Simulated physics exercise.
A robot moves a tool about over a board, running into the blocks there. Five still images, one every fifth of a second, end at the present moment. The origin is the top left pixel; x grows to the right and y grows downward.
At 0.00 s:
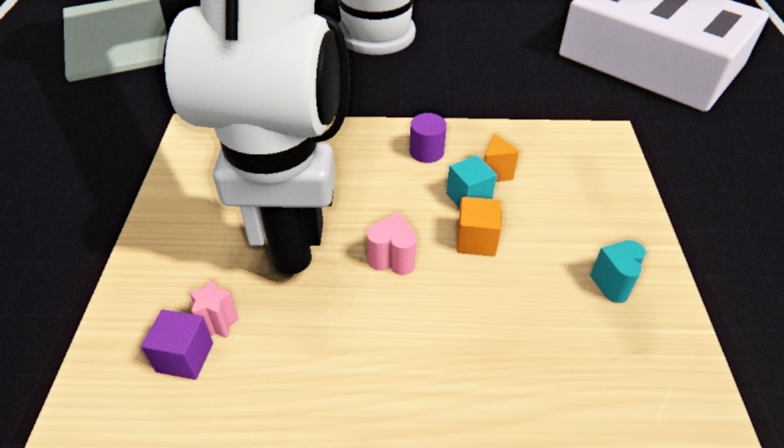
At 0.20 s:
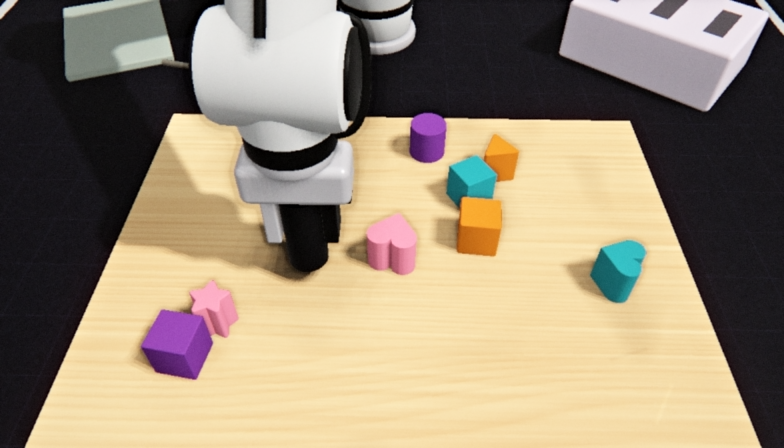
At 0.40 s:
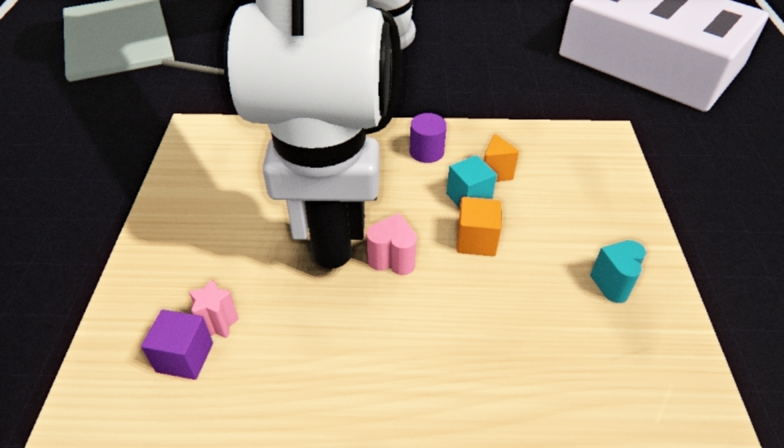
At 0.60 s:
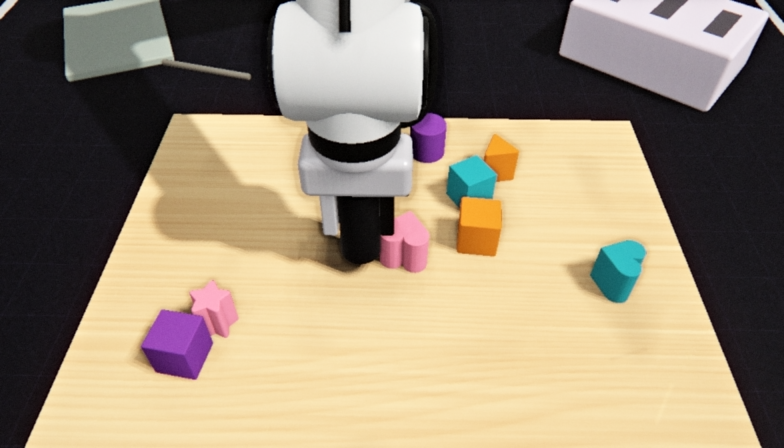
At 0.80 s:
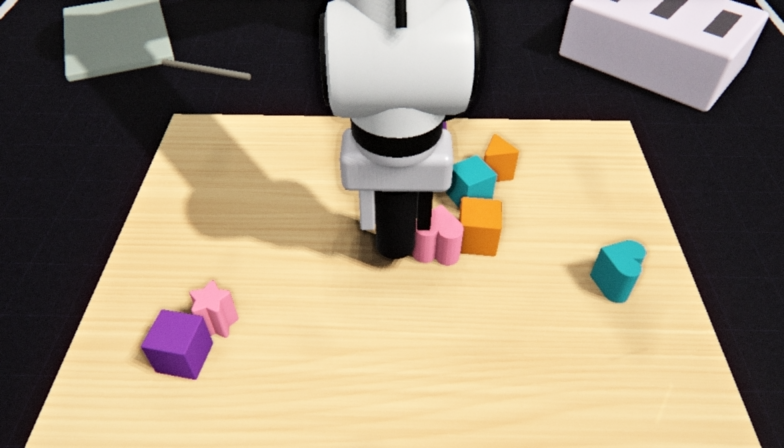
White robot arm moving right across a wooden board, pushing a pink heart block rightward up to an orange square block.
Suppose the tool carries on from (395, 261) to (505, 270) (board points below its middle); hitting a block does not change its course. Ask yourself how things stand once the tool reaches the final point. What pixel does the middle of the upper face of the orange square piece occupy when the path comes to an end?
I'd guess (535, 192).
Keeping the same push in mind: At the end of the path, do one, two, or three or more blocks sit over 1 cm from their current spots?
The answer will be two.
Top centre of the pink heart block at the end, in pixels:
My prediction: (540, 219).
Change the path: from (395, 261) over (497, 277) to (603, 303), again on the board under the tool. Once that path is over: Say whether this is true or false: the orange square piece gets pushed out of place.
The statement is true.
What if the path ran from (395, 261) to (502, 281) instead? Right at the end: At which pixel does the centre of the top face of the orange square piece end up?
So, by the moment the path ends, you'll find the top centre of the orange square piece at (521, 198).
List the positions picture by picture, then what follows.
In the first frame, tool tip (292, 260); block tops, pink heart block (393, 231); turquoise square piece (473, 169); orange square piece (481, 212).
In the second frame, tool (309, 257); blocks unchanged.
In the third frame, tool (332, 254); blocks unchanged.
In the fourth frame, tool (361, 250); pink heart block (405, 229).
In the fifth frame, tool (396, 245); pink heart block (439, 223); turquoise square piece (473, 169); orange square piece (482, 212).
The first path, step by step. One third of the way, tool (434, 248); pink heart block (478, 226); orange square piece (504, 208), turned 40° anticlockwise.
Two thirds of the way, tool (471, 251); pink heart block (511, 223), turned 15° anticlockwise; orange square piece (525, 199), turned 60° anticlockwise.
At the end, tool (509, 254); pink heart block (540, 219), turned 45° anticlockwise; turquoise square piece in place; orange square piece (535, 192), turned 85° anticlockwise.
